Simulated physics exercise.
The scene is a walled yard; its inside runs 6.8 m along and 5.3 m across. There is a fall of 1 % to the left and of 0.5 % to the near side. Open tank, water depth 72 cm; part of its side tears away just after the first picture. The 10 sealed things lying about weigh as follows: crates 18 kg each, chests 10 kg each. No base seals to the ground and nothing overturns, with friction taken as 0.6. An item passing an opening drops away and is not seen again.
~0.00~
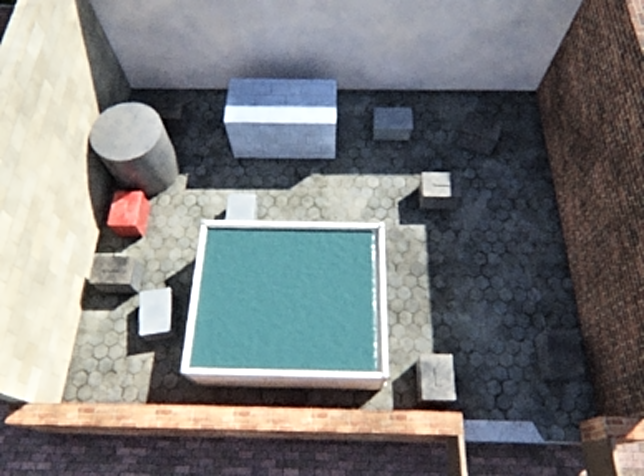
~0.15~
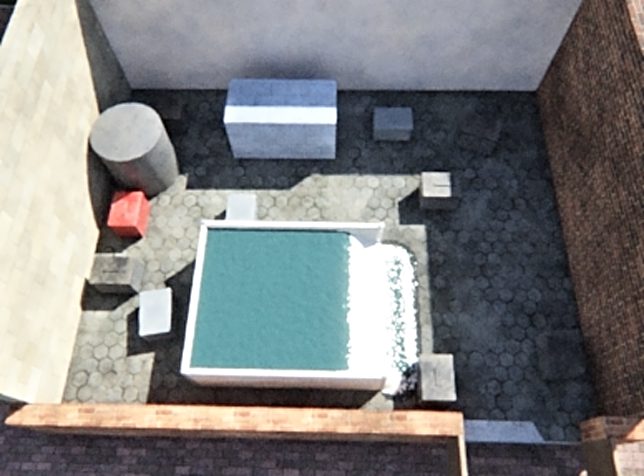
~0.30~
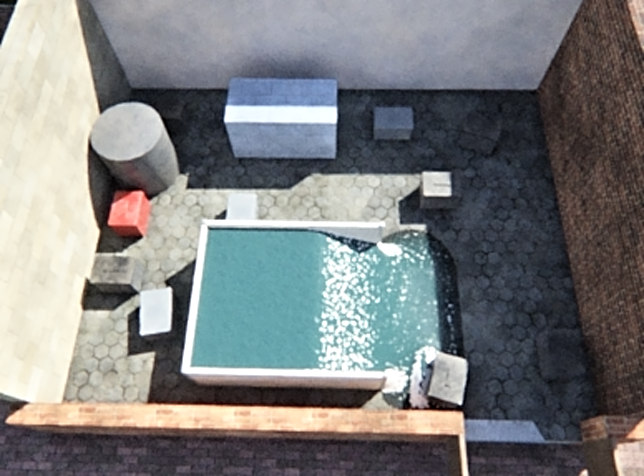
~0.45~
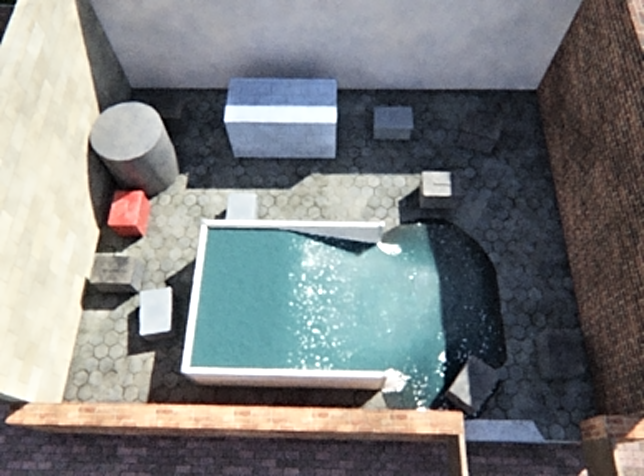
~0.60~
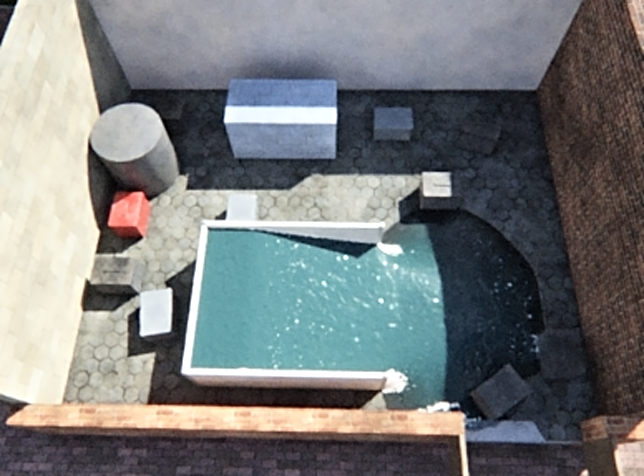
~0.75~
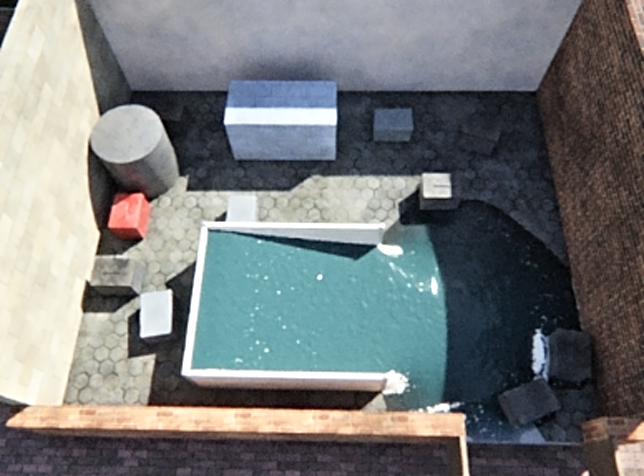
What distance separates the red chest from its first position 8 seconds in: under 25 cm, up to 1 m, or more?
Displacement: Negligible.
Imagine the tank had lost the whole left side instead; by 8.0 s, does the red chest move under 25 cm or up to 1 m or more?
Outcome for the red chest: It is borne far off.
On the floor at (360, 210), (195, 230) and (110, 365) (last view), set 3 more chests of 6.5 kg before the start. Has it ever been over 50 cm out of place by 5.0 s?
Result, in listed order: Not exceeded / not exceeded / not exceeded.
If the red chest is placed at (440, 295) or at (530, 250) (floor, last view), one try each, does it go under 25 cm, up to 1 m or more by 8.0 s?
In that order: It ends far away; it travels far.
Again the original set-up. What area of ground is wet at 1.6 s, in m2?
Some 14 m2.
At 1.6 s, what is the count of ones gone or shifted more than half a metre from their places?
Count then: 1.
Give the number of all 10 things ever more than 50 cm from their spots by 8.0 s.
Total: 5.
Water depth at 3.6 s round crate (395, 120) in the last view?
Depth: Near 6 cm.
After 1.6 s the red chest is near (126, 210), 0.0 m from its start, aground; 0 of 10 are out; 2 afloat.
After 3.6 s the red chest is near (126, 210), 0.0 m from its start, aground; 1 of 10 are out; 2 afloat.
After 5.6 s the red chest is near (126, 210), 0.0 m from its start, aground; 2 of 10 are out; 3 afloat.
After 8.0 s the red chest is near (126, 210), 0.0 m from its start, aground; 2 of 10 are out; 4 afloat.
